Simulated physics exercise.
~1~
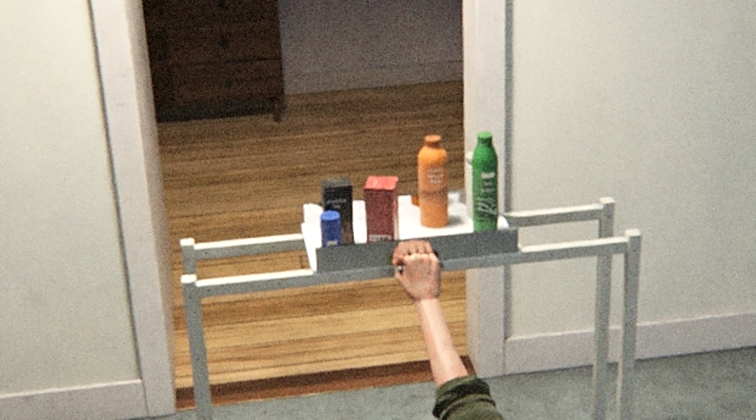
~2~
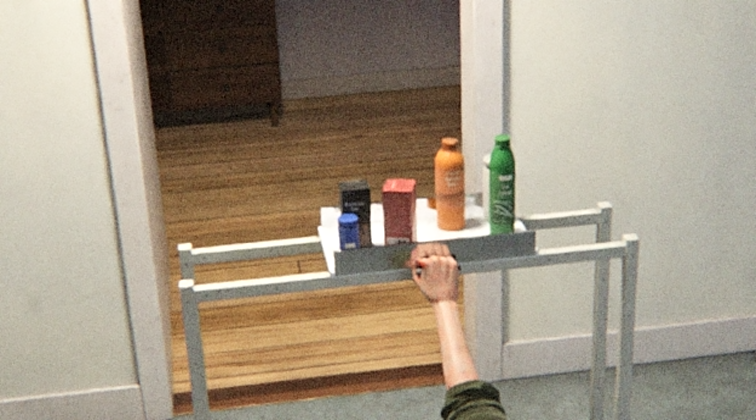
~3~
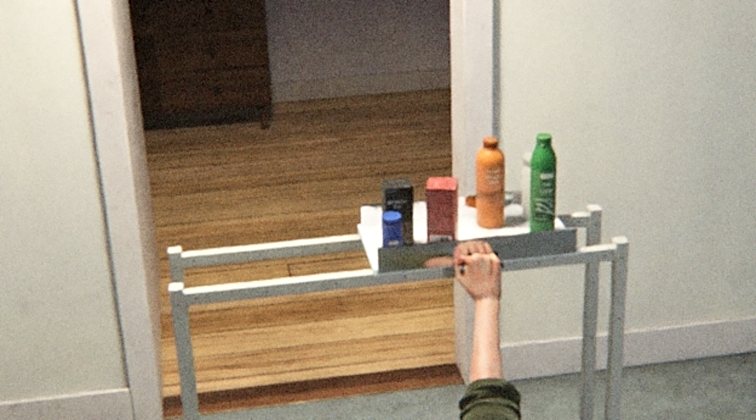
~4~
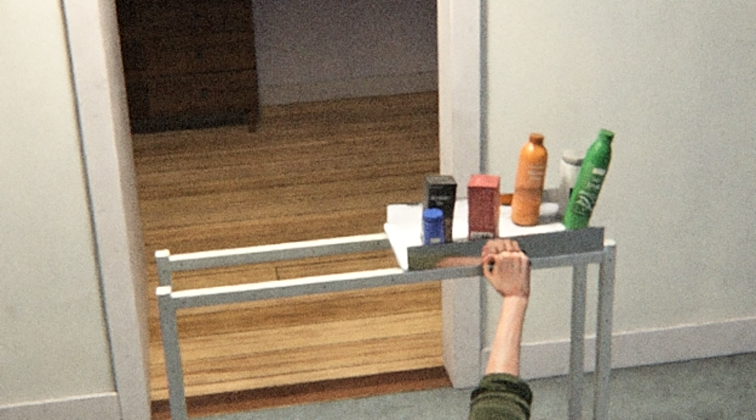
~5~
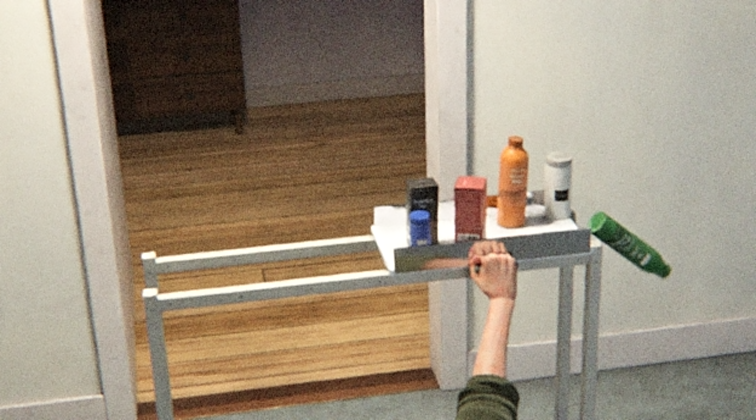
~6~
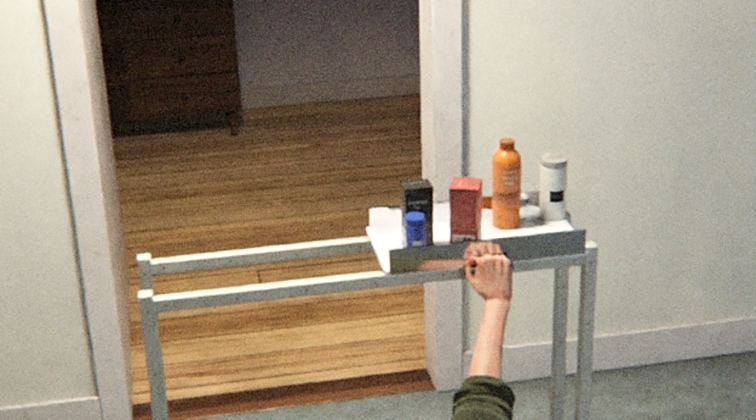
A tall green bottle stands at the right end of a white tray on a pale metal rack, seen from slightly above before an open doorway with a wooden floor beyond. To its left are an orange bottle, a red carton, a black carton and a small blue shaker, with a white jar behind. A hand in a dark green sleeve grips the tray's front and slides it right along the rails. Near the right end the green bottle tips rightward, then tumbles over the edge upside down. It drops out of sight, while the others remain upright on the tray.
